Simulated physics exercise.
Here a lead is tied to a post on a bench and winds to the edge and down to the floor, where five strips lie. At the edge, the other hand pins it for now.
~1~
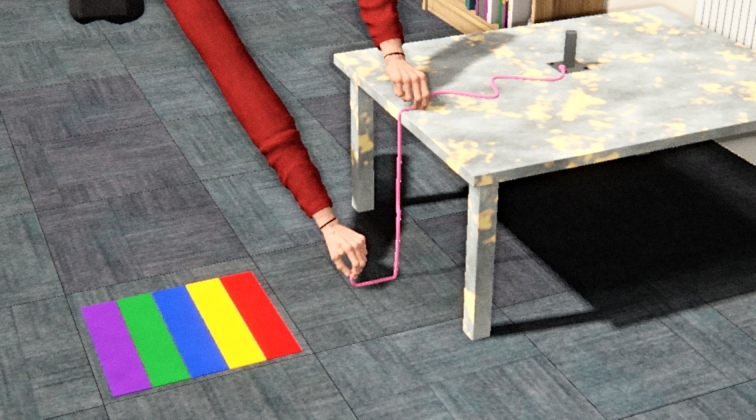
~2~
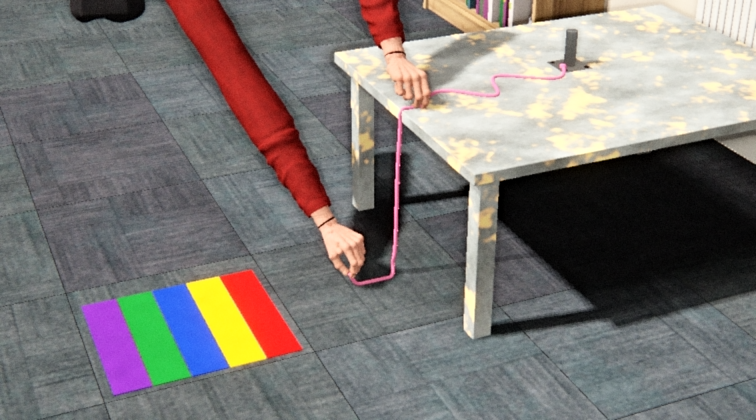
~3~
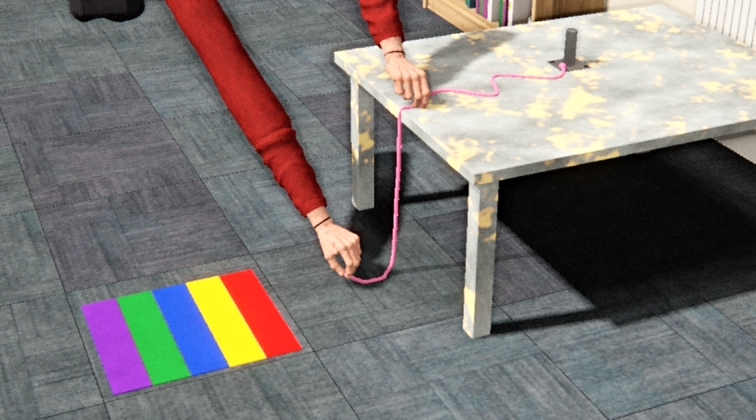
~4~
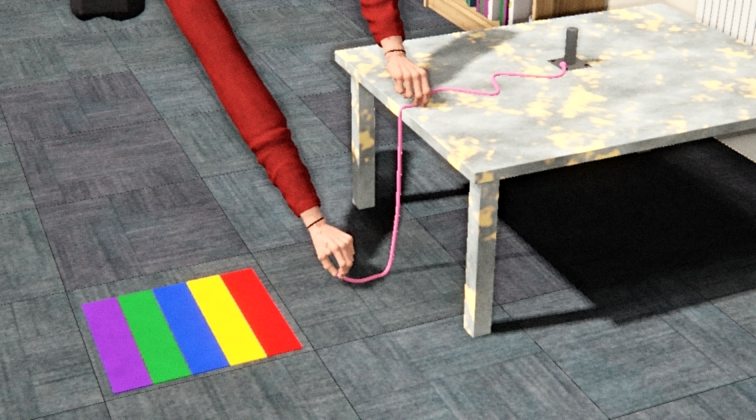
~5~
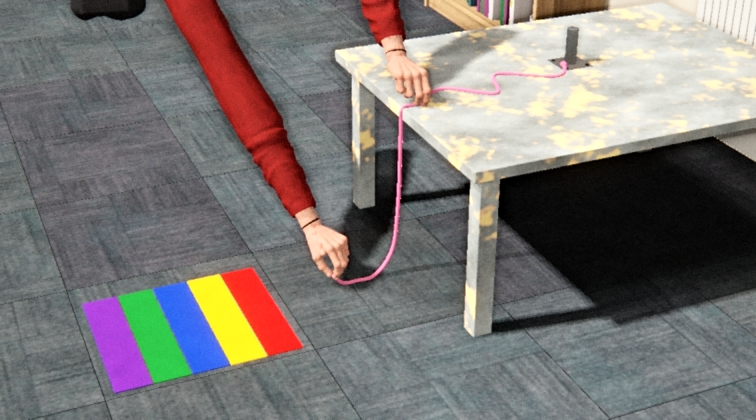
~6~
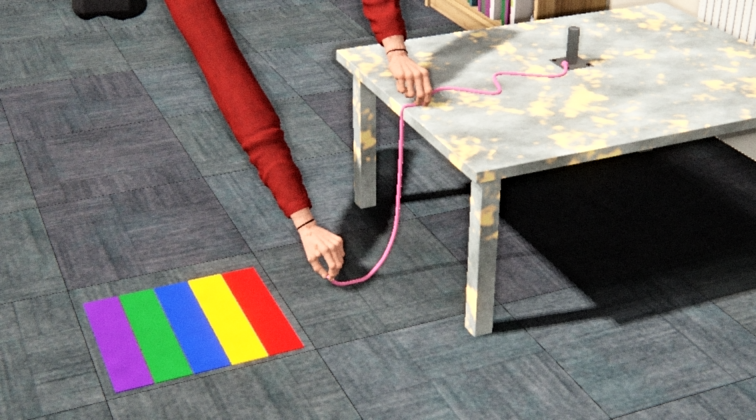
The clip opens on a pink cord running from a post on a table, over the edge under one hand, and down to the floor, where another hand holds its end. That lower hand draws the end slightly left toward five coloured strips, and the cord's sharp bend softens into a curve.
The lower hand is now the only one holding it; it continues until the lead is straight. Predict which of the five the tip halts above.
I expect it over the green strip.
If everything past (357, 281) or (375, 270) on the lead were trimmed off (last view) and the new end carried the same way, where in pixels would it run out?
The pixels are close to (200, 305) and (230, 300), one per try.
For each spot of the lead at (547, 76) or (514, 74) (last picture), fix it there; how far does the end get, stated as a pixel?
(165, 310); (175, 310).
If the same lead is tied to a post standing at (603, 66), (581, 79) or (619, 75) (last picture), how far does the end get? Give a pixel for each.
About (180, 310), then (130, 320), then (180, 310).
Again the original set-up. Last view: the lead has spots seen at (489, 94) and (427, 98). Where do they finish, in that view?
First one close to (433, 94), second close to (369, 128).
A little later, end near (211, 303); over yellow.
Next, end near (172, 311); over blue.
When it is tight, end near (148, 316); over green. Over green.
